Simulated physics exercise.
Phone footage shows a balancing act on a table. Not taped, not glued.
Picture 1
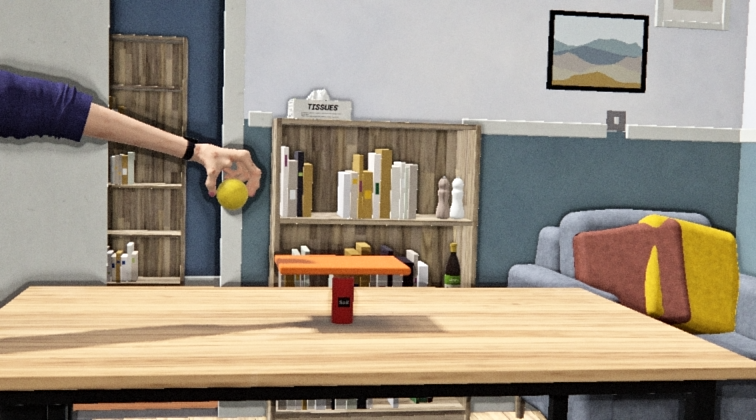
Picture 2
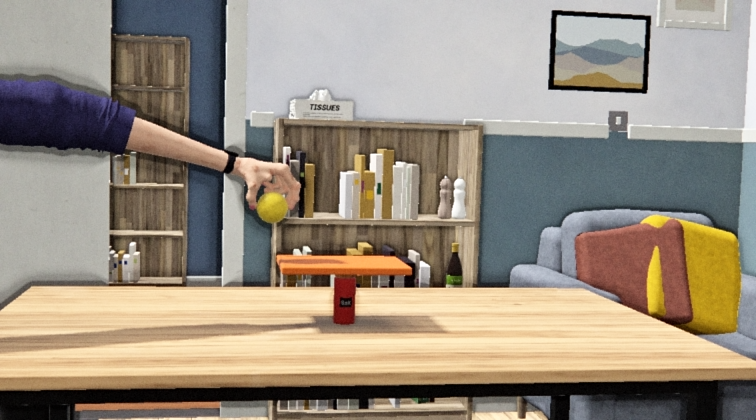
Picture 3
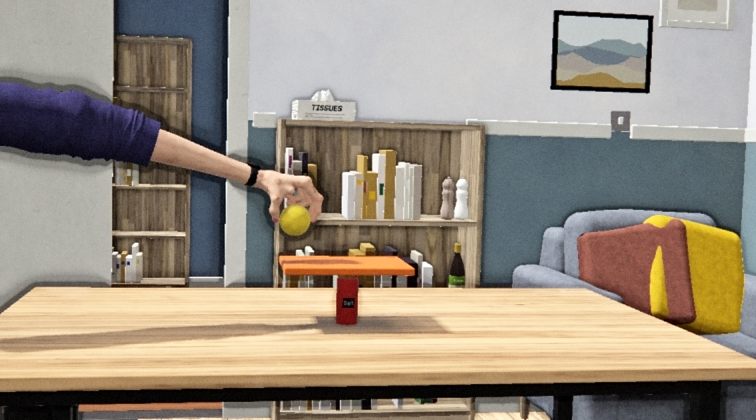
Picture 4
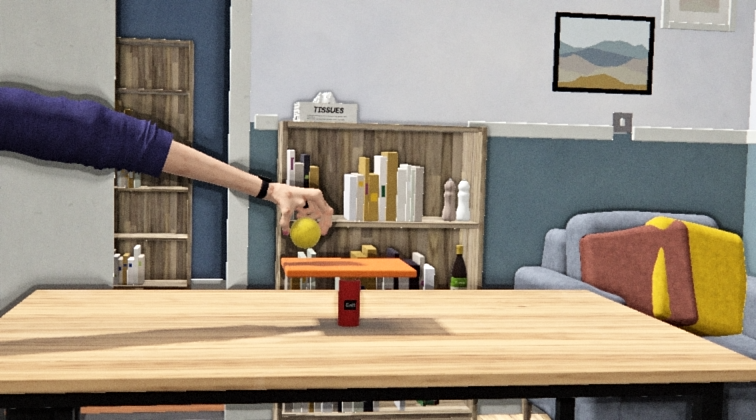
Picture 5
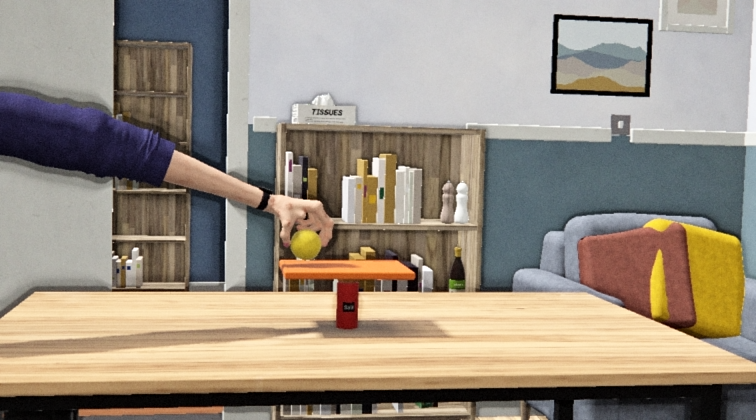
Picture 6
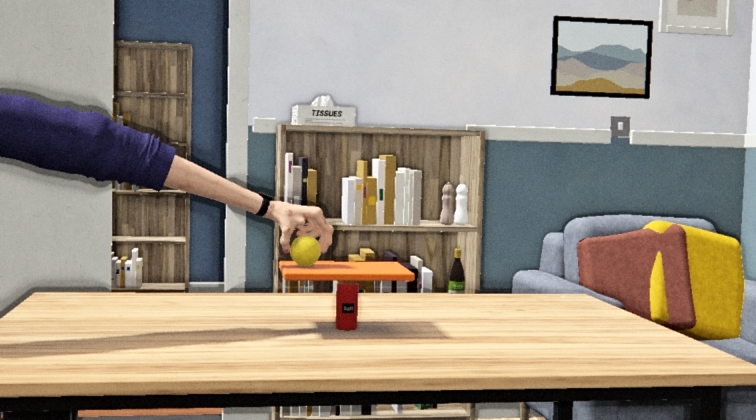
At first, a hand reaching in from the left holds a yellow lemon above a table, where an orange lid lies balanced across a small red can. The arm moves right and downward, bringing the lemon over the lid's left side, then lowers it onto the lid, fingers still holding it.
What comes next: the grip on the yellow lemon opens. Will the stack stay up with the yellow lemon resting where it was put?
Fails to stand.
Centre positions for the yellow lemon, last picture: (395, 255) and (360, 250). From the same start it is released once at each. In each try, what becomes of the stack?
Case A: It caves in; case B: It survives.
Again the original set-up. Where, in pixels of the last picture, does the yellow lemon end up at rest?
Roughly at pixel (263, 312).
Then, 0.40 s past the last view, yellow lemon now fallen; orange lid rocked 59° from its first pose.
Then, 0.50 s past the last view, orange lid rocked 54° from its first pose; red shaker rocked 8° from its first pose.
Then, 0.60 s past the last view, orange lid now fallen; red shaker rocked 41° from its first pose.
Then, 0.70 s past the last view, red shaker now fallen.
Finally, fallen, yellow lemon, orange lid and red shaker. Final places as the last picture's camera would see them, yellow lemon near (262, 313). The stack comes apart.
